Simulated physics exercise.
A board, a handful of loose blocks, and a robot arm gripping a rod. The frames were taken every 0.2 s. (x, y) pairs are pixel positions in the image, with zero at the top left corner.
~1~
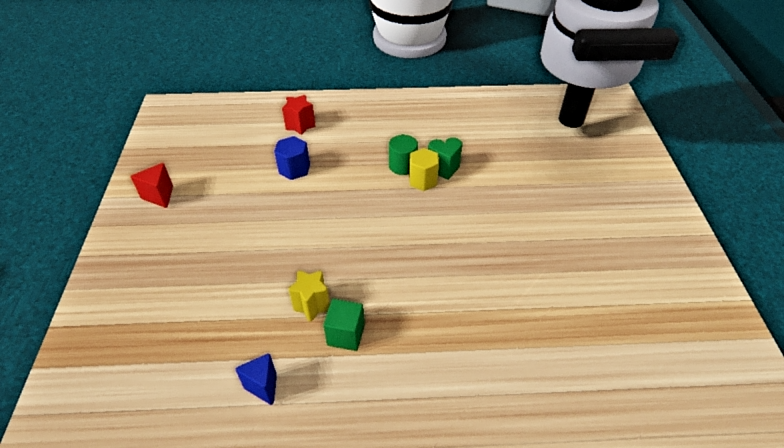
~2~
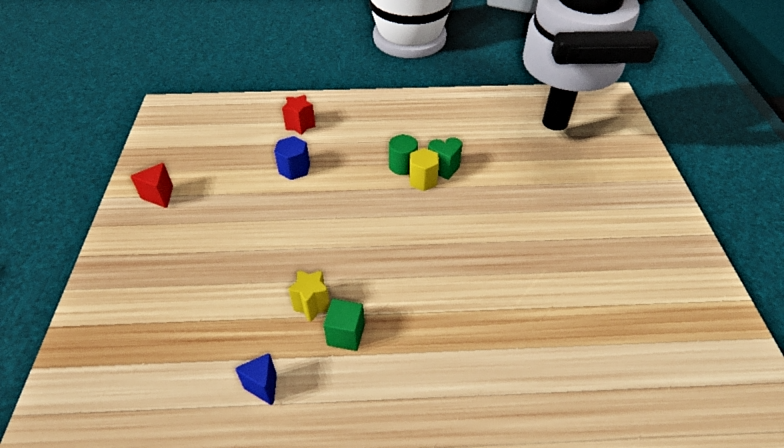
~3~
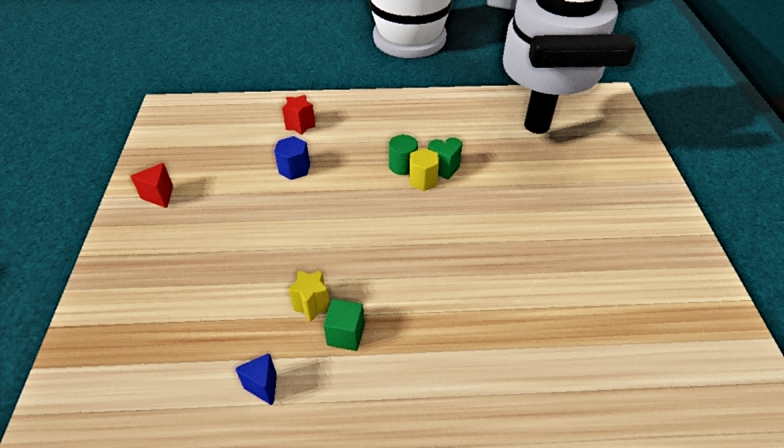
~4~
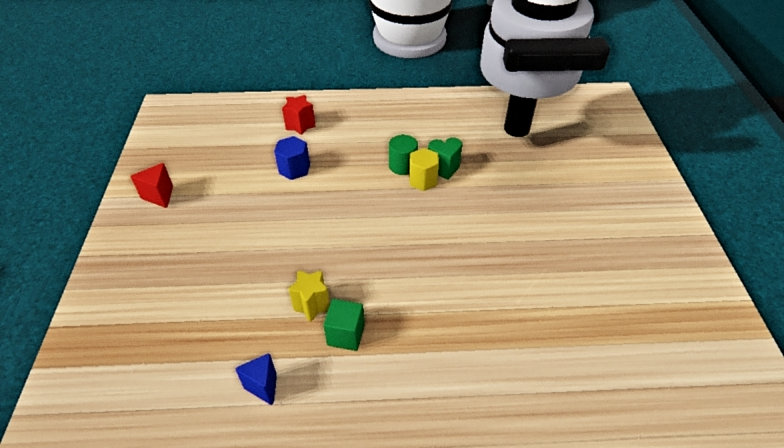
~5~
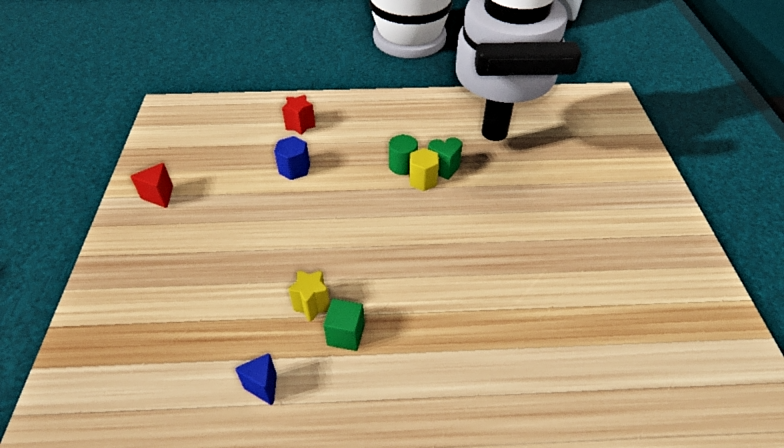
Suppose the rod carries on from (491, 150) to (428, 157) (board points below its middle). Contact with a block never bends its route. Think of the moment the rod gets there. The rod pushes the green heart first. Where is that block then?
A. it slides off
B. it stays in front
I choose A.
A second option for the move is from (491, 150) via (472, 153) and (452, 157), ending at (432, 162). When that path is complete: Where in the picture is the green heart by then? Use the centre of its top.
Around pixel (419, 157).
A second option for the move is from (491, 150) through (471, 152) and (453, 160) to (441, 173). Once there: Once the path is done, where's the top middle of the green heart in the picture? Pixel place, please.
Its top middle is near (420, 164).
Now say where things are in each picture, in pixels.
In the first picture, rod tip (571, 120); block tops, green circular block (403, 143); yellow hexagonal block (425, 158); green heart (446, 145).
In the second picture, rod (555, 123); blocks unchanged.
In the third picture, rod (537, 126); blocks unchanged.
In the fourth picture, rod (517, 130); blocks unchanged.
In the fifth picture, rod (494, 133); green circular block (403, 143); yellow hexagonal block (425, 158); green heart (446, 145).
The first path, step by step. Halfway along, rod (461, 137); nothing pushed yet.
At the end, rod (429, 140); green circular block in place; yellow hexagonal block (413, 168); green heart (431, 153), turned 20° anticlockwise.
